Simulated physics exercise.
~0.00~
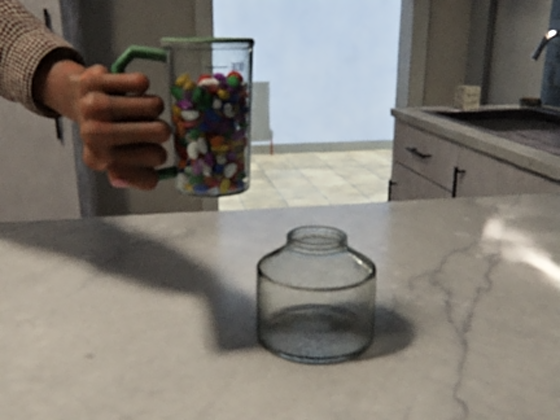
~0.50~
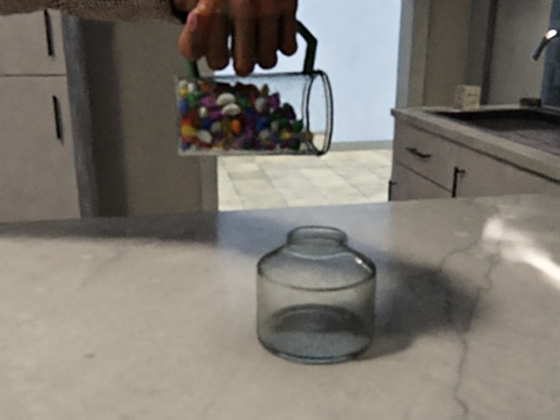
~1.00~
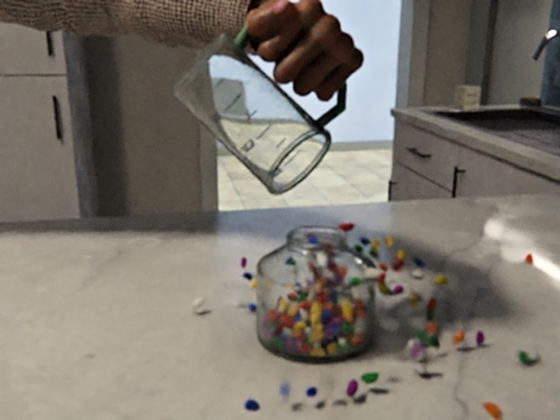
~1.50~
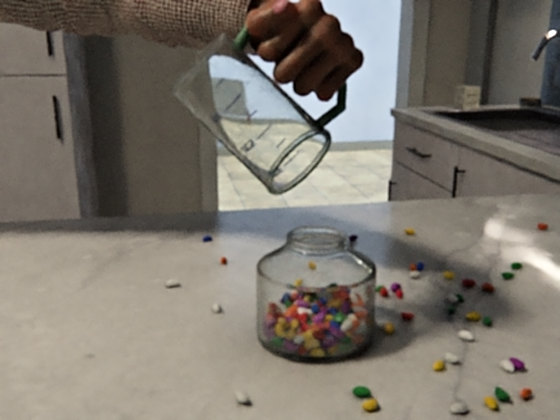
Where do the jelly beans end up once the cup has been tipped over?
Most of them end up in the glass jar, while some lie scattered on the counter around it. The cup is left looking empty.
